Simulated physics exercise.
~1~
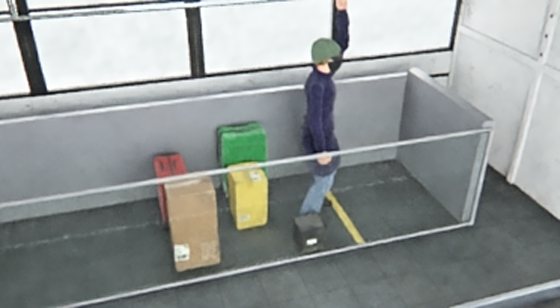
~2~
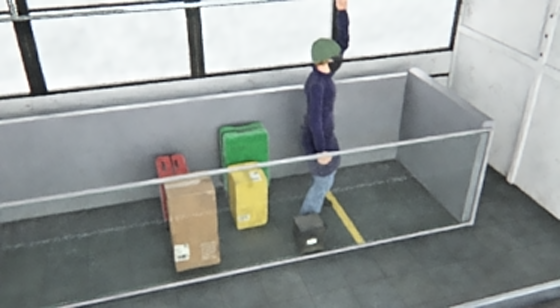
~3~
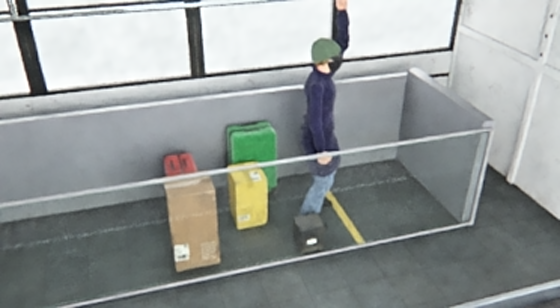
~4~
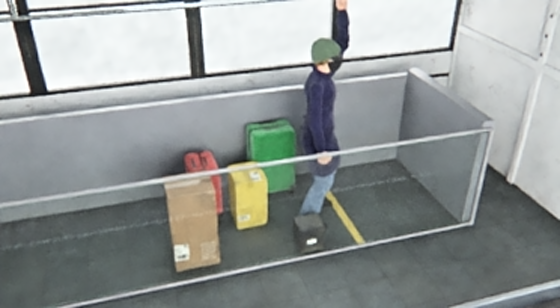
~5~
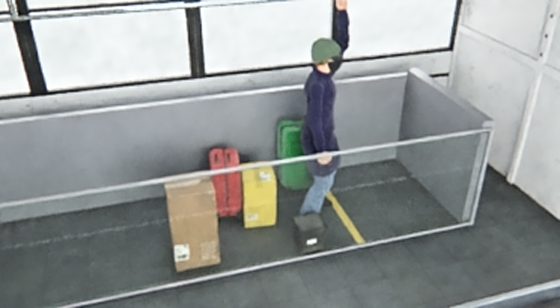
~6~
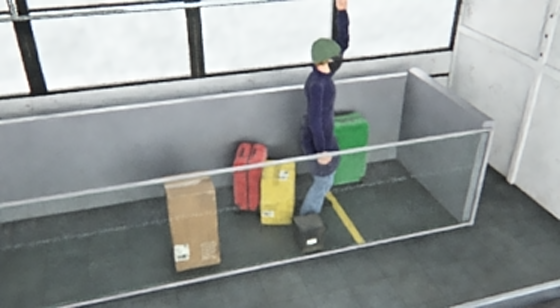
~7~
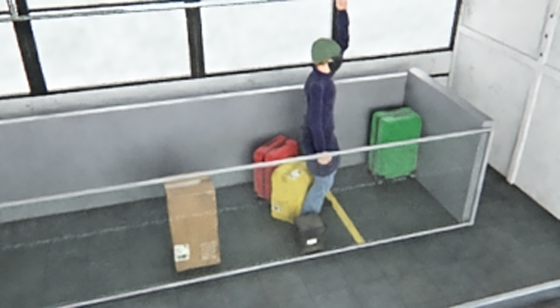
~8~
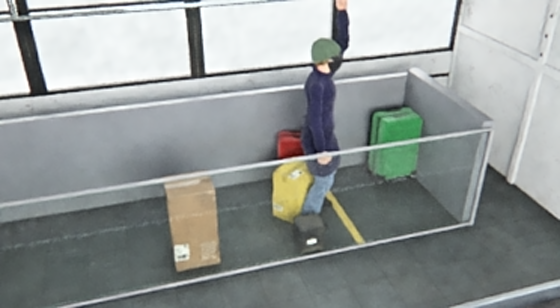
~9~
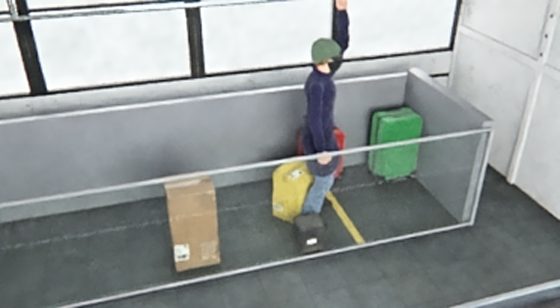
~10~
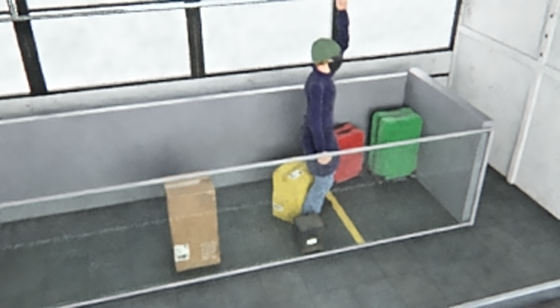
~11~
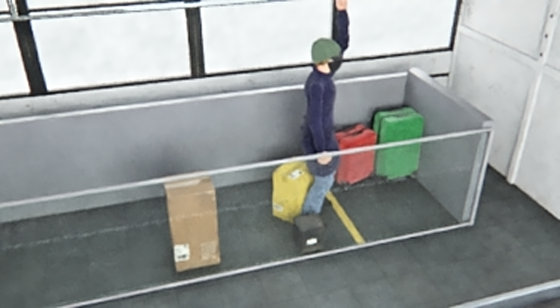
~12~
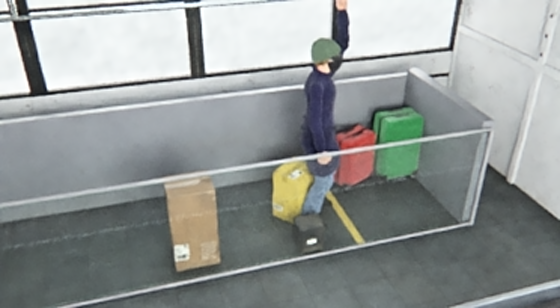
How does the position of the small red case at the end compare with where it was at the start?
At the start the red case stands on the left, behind the tall brown box. By the end it is on the right, past the yellow line and next to the green case.
